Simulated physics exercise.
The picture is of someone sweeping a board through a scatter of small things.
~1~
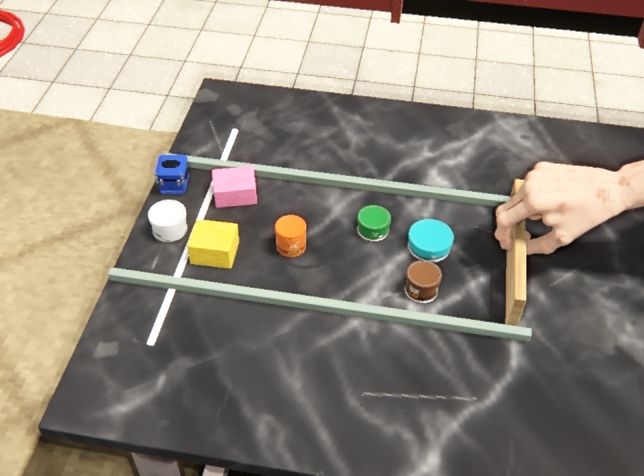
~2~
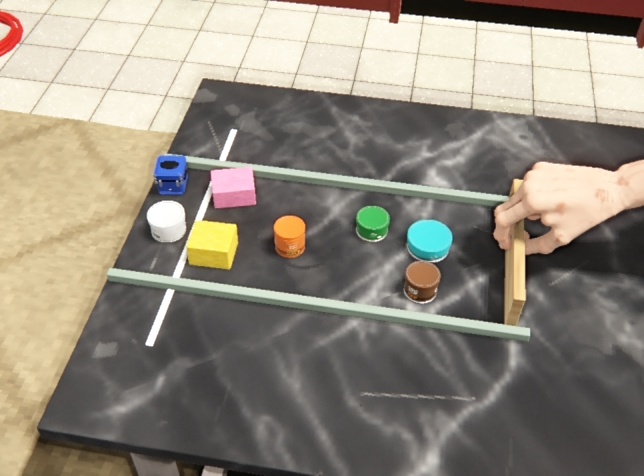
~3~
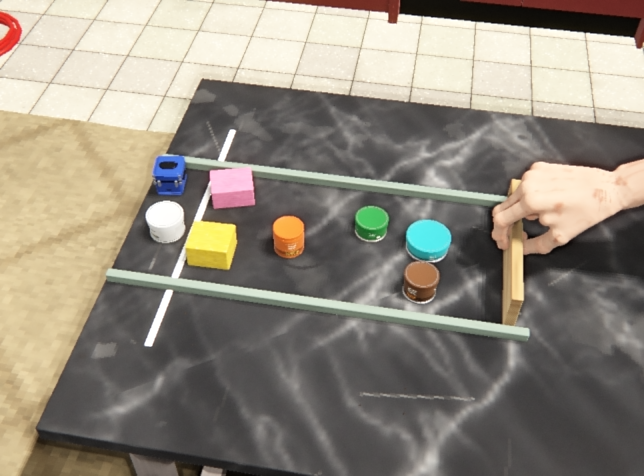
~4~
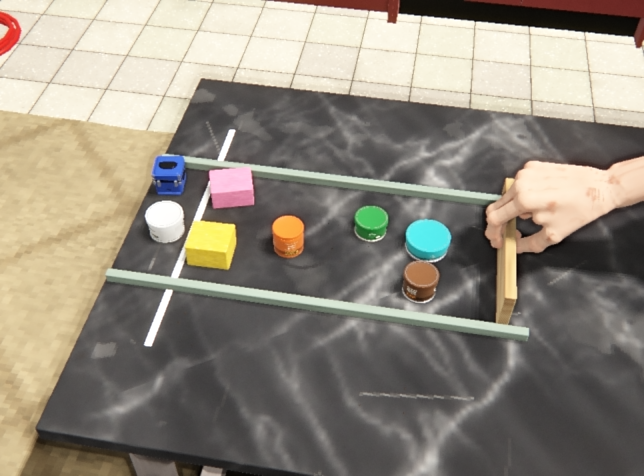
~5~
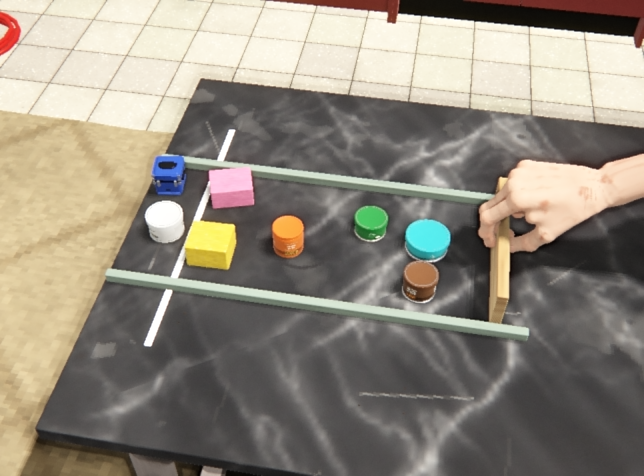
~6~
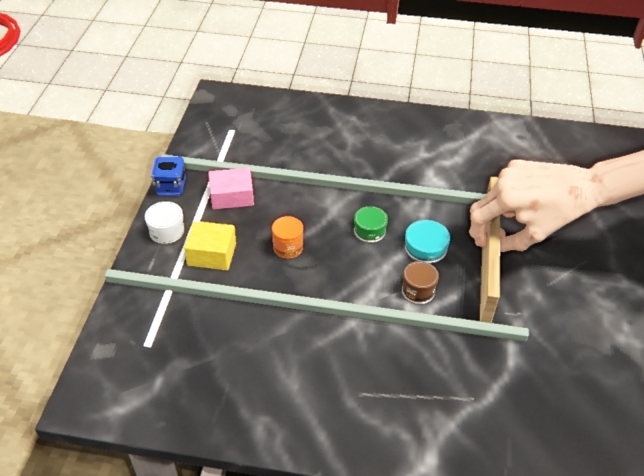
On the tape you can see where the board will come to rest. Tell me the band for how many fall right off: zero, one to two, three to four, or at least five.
Looks like just one, maybe two go over the edge.
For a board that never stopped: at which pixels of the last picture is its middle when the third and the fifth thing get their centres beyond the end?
The first puts it near (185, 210), the next near (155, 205).
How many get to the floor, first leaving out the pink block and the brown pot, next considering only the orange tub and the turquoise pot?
Try 1: 0; try 2: 0.
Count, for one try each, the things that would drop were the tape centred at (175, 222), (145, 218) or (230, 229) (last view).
The counts would be 4, 8 and 0.
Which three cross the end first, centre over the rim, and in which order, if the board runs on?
In order they are the blue case, the white tin and the pink block.
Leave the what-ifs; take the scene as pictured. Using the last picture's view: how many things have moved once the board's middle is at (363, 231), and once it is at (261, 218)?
At first I count 3, and then 6.
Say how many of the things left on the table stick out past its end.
It totals 2.
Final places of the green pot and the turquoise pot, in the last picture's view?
Green pot at (192, 184), turquoise pot at (177, 210).
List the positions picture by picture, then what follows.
In the first frame, blue case (173, 175); white tin (169, 221); pink block (235, 187); board (516, 250); tape (198, 223).
In the second frame, white tin (167, 222); yellow block (213, 245).
In the third frame, pink block (232, 188); board (513, 250).
In the fourth frame, blue case (170, 176); orange tub (288, 237).
In the fifth frame, white tin (166, 223); turquoise pot (427, 241).
In the sixth frame, blue case (170, 176); white tin (165, 223); pink block (231, 189); board (490, 248); tape (195, 224).
Soon after, none off yet; blue case at rest near (170, 176); white tin at rest near (165, 223); pink block at rest near (231, 189).
After that, none off yet; blue case moving near (164, 176); white tin displaced a little near (148, 221); pink block displaced about its own width near (197, 186).
In the end, the number that fall off is one or two; gone, white tin and blue case.
